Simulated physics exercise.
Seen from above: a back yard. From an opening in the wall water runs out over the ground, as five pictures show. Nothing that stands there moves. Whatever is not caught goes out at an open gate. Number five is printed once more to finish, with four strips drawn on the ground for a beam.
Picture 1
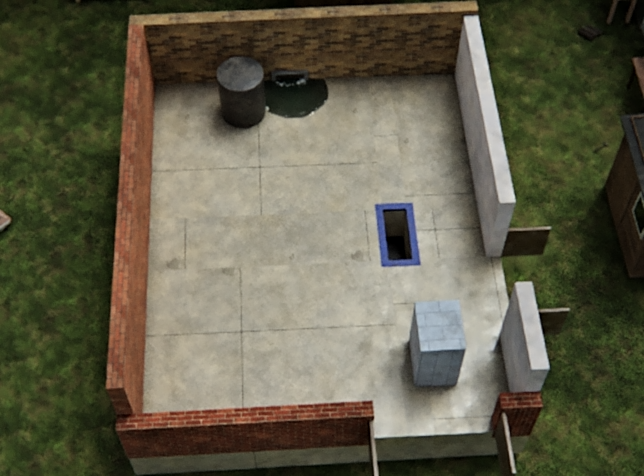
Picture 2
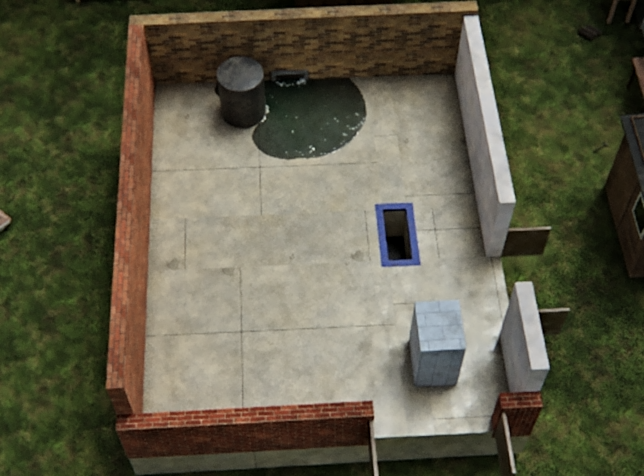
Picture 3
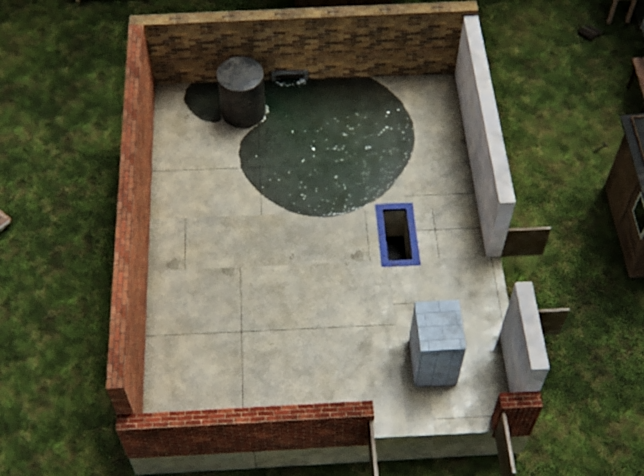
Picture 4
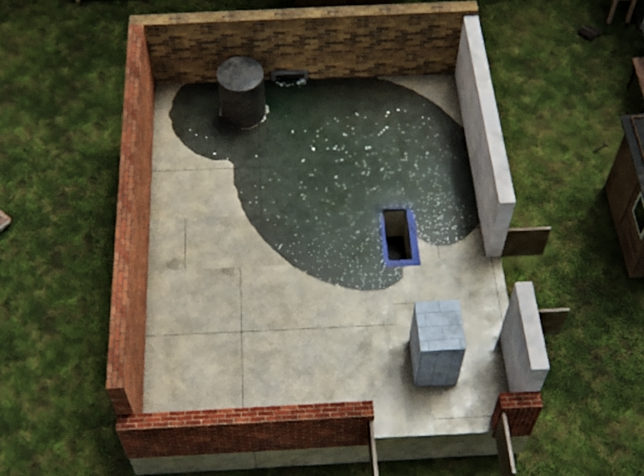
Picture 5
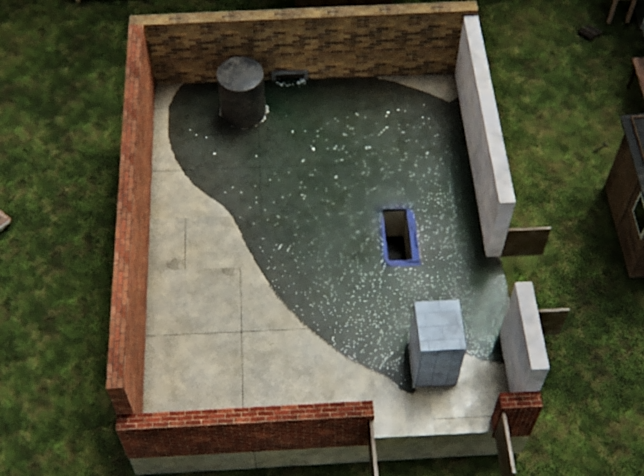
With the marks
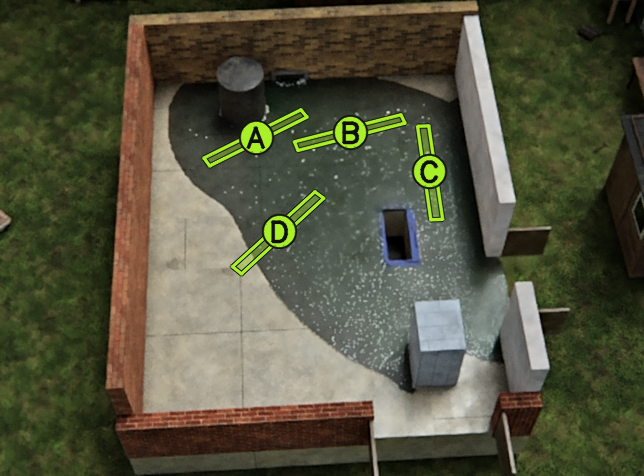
Dark water spreading from the back wall of a walled yard, passing a grey barrel, surrounding a blue-edged drain, then reaching a pale block.
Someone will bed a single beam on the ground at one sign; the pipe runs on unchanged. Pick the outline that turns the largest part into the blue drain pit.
Spot C.
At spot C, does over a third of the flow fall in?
Yes, it does.
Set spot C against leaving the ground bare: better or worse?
Spot C is better.
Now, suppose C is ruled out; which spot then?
That would be D.
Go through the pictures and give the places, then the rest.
Outfall at (290, 76); blue drain pit at (397, 234); open gate at (431, 420); open gate at (493, 294); water covers 3 % of the ground and shows as far out as (325, 99); blue drain pit still dry.
Water covers 9 % of the ground and shows as far out as (319, 152); blue drain pit still dry.
Water covers 21 % of the ground and shows as far out as (355, 205); blue drain pit still dry.
Water covers 38 % of the ground and shows as far out as (355, 285); blue drain pit taking water.
Water covers 56 % of the ground and shows as far out as (407, 379); blue drain pit taking water.
On the marked copy, A from (206, 161) to (303, 113); B from (296, 146) to (402, 118); C from (436, 219) to (423, 126); D from (237, 270) to (319, 195).
Choosing A, about 15 % of the stream runs into the blue drain pit, about 85 % out by the gates.
Choosing B, about 16 % of the stream runs into the blue drain pit, about 84 % out by the gates.
Choosing C, about 48 % of the stream runs into the blue drain pit, about 52 % out by the gates.
Choosing D, about 32 % of the stream runs into the blue drain pit, about 68 % out by the gates.
